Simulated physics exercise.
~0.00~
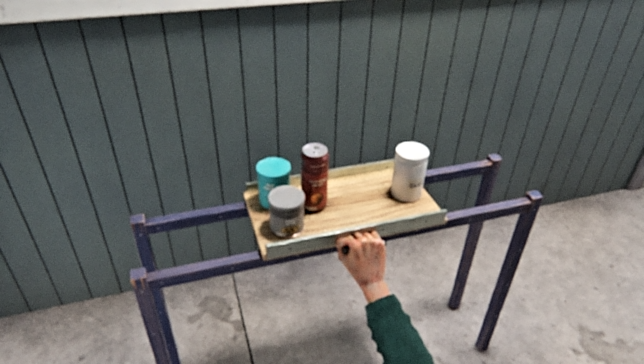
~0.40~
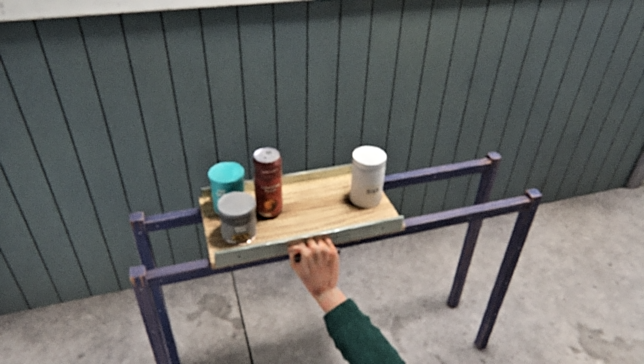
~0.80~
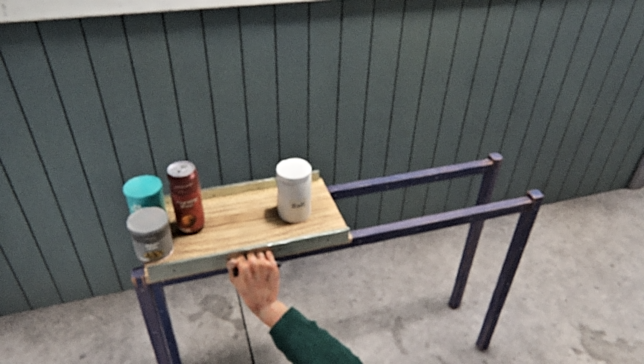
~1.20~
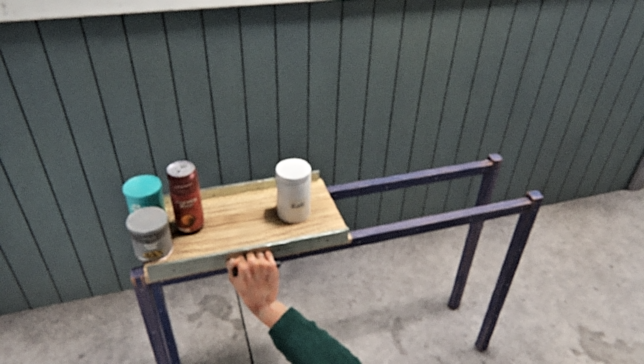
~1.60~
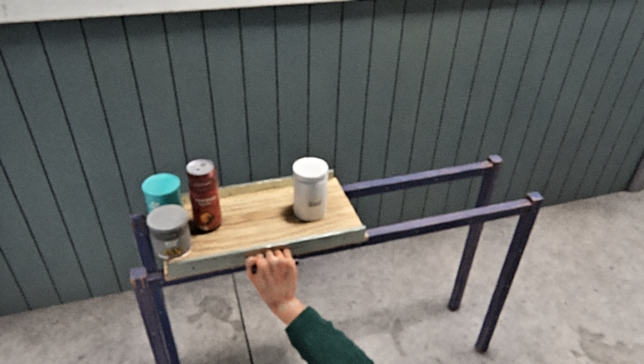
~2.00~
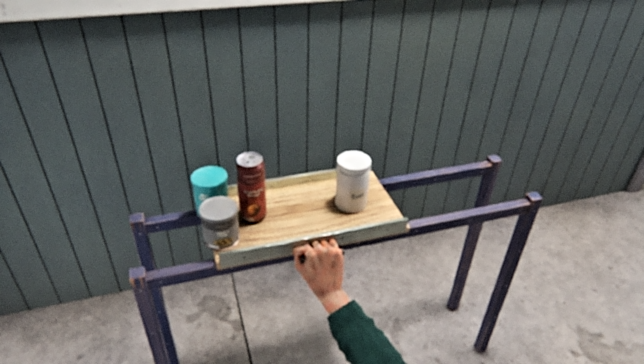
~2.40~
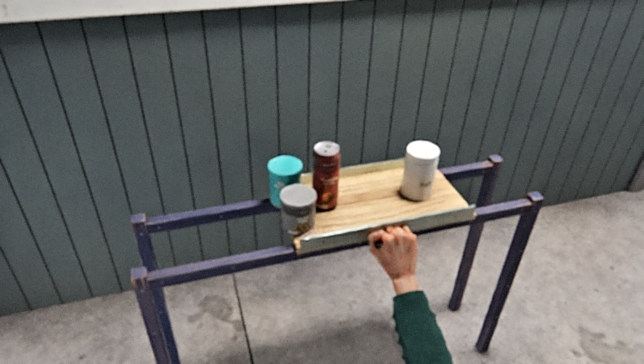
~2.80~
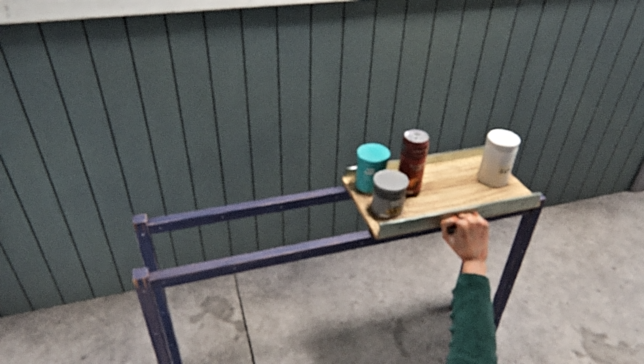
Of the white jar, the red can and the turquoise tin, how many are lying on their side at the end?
None of them are lying on their side; the white jar, the red can and the turquoise tin are all still upright on the tray.
